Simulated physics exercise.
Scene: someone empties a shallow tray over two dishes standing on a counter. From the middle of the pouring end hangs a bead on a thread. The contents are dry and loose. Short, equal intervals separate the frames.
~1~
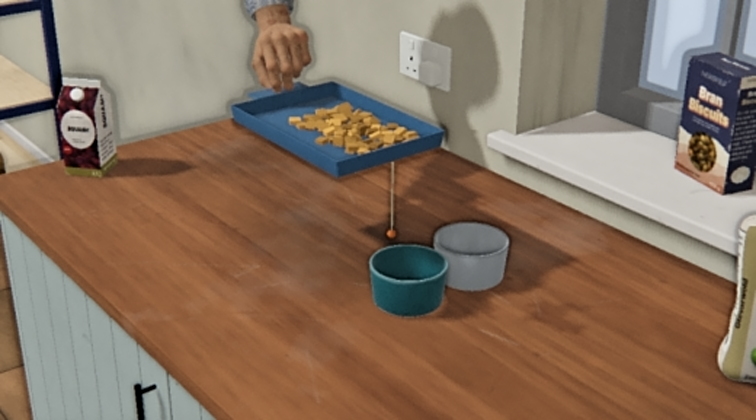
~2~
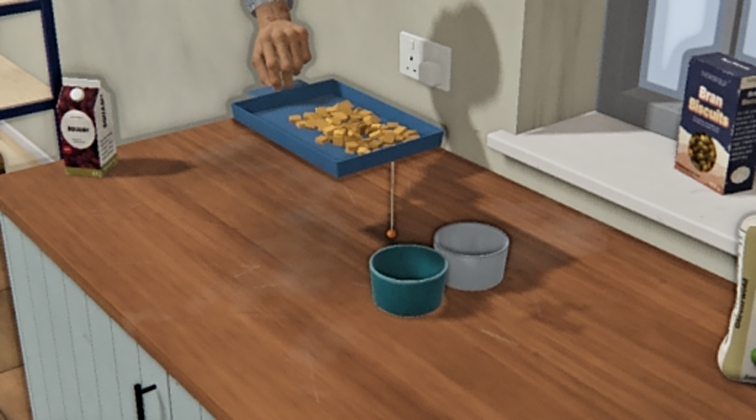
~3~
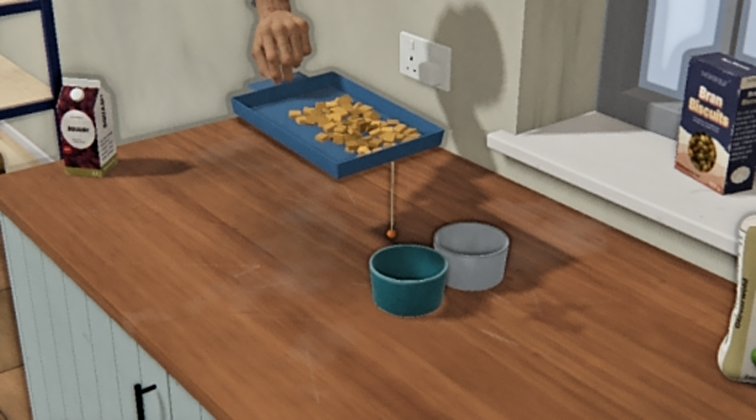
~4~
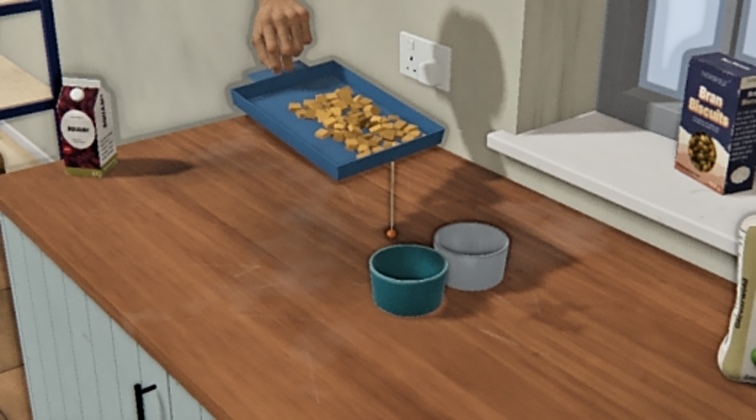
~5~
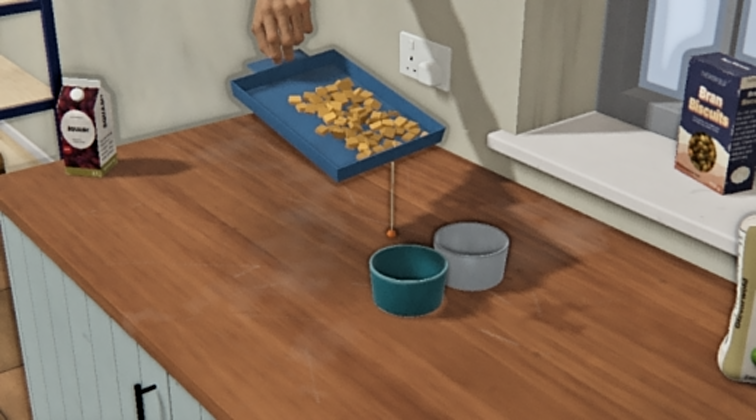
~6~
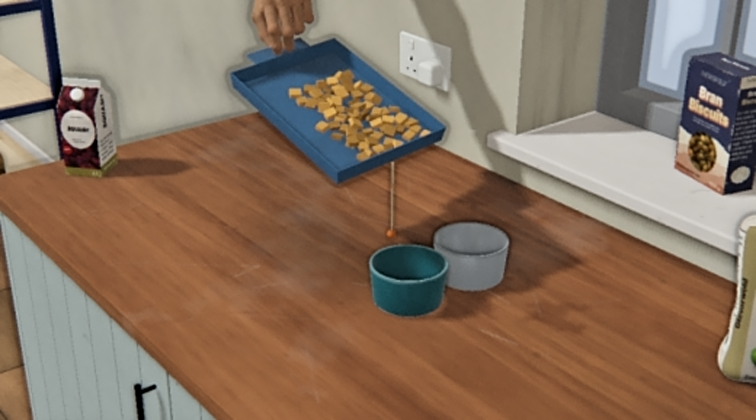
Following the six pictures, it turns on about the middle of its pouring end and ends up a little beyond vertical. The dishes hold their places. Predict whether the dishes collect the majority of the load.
They collect only a minority.
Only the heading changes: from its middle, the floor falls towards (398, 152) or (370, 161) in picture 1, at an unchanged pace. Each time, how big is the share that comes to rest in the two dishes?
In order: About 80, then 70 percent.
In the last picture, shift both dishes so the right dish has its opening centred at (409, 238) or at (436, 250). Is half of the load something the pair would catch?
The first time it's higher than half, the second time higher than half.
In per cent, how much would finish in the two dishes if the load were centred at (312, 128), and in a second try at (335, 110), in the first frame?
Close to 10 per cent, followed by close to 20 per cent.
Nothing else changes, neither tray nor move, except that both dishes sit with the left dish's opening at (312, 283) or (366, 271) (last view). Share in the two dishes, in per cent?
Respectively 80 percent and 80 percent.
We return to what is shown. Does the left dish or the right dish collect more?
The one to the left.
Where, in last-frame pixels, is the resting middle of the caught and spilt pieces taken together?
Near pixel (372, 308).
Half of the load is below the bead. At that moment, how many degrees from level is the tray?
Roughly 110°.
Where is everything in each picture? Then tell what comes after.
Corners of the pouring end near (338, 160) and (441, 130), level; middle of the load near (353, 132), cereal squares; left dish near (433, 293); right dish near (496, 268); bead on its thread near (392, 234), in the first frame.
Corners of the pouring end near (338, 161) and (441, 130), level; middle of the load near (353, 131), in the second frame.
Corners of the pouring end near (338, 162) and (442, 129), tipped barely, lowest at the left corner; middle of the load near (354, 128), in the third frame.
Corners of the pouring end near (338, 165) and (442, 128), tipped a little, lowest at the left corner; middle of the load near (354, 124), in the fourth frame.
Corners of the pouring end near (338, 167) and (443, 127), tipped a little, lowest at the left corner; middle of the load near (354, 119), in the fifth frame.
Corners of the pouring end near (338, 169) and (443, 126), tipped clearly, lowest at the left corner; middle of the load near (354, 115); left dish near (433, 293); right dish near (496, 268), in the sixth frame.
Shortly afterwards, tray tipped steeply; the whole lot on the tray.
Next, tray tipped right over; the bulk on the tray; a little in the left dish; a little outside both; a little in the air.
Some moments later, tray tipped past a quarter turn; near a third in the left dish; near two thirds outside both.
In the end, tray tipped past a quarter turn; near a third in the left dish; none at all in the right dish; near two thirds outside both.
